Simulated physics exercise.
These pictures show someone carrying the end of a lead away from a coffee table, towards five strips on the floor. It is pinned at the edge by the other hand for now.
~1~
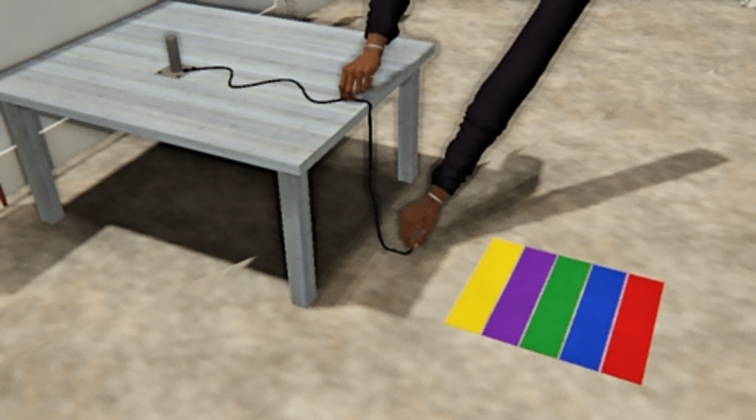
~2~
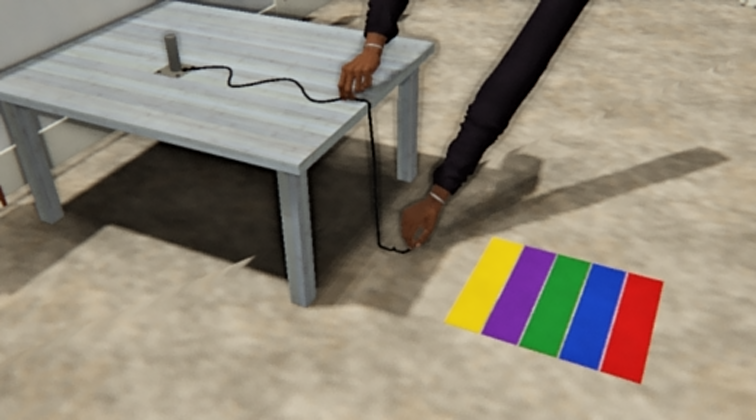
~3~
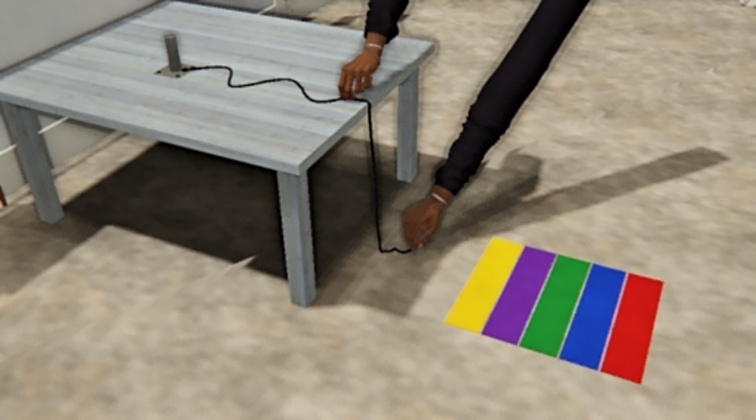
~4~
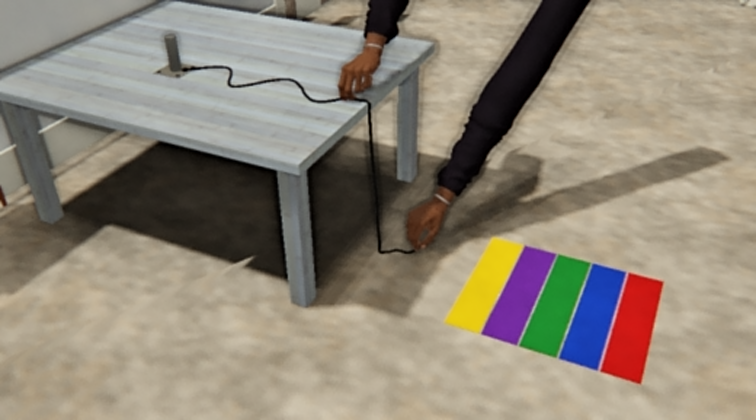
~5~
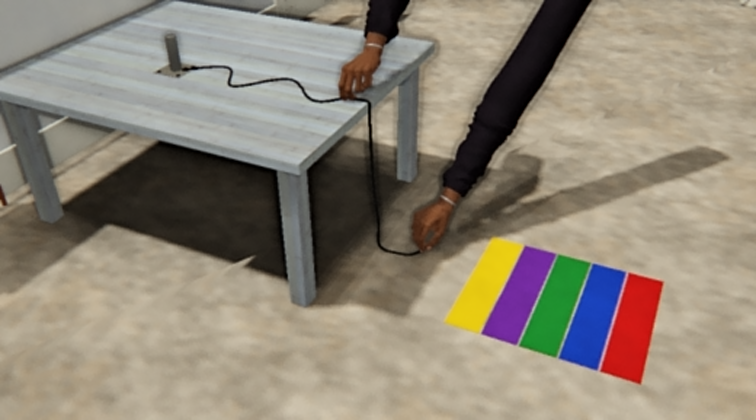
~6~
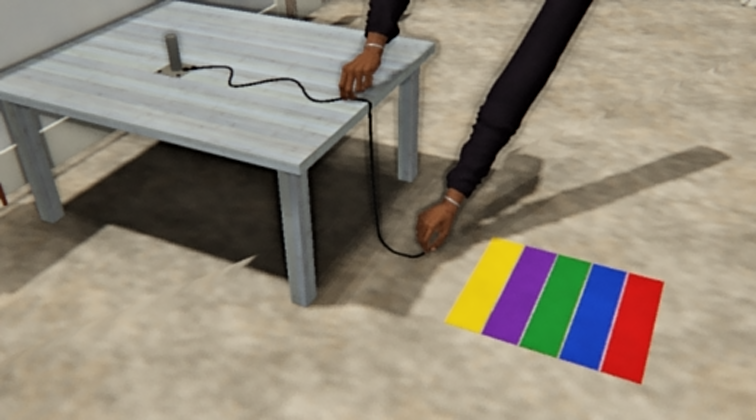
At first, one hand pins a dark cord at the edge of a pale table while the other holds its end low, left of five coloured strips on the ground. The lower hand then shifts slightly right, towards the yellow strip, and the hanging cord bends a little as the upper hand stays put.
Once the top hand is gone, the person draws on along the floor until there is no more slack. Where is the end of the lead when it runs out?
Above the blue strip.
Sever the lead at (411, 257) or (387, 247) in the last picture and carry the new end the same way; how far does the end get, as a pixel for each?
For the first cut it's about (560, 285), and for the second about (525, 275).
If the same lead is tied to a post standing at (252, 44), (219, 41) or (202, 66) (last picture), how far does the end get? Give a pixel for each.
In order, it comes out close to (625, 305), (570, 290) and (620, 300).
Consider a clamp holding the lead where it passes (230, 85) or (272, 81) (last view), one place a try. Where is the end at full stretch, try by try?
Estimated pixels: (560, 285), then (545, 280).
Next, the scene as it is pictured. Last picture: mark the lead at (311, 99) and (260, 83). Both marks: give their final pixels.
Point one to (368, 107), point two to (290, 89).
Early on, end near (531, 277); over purple.
Midway, end near (570, 288); over green.
At the end of the slack, end near (595, 295); over blue. The end stops over the blue strip.
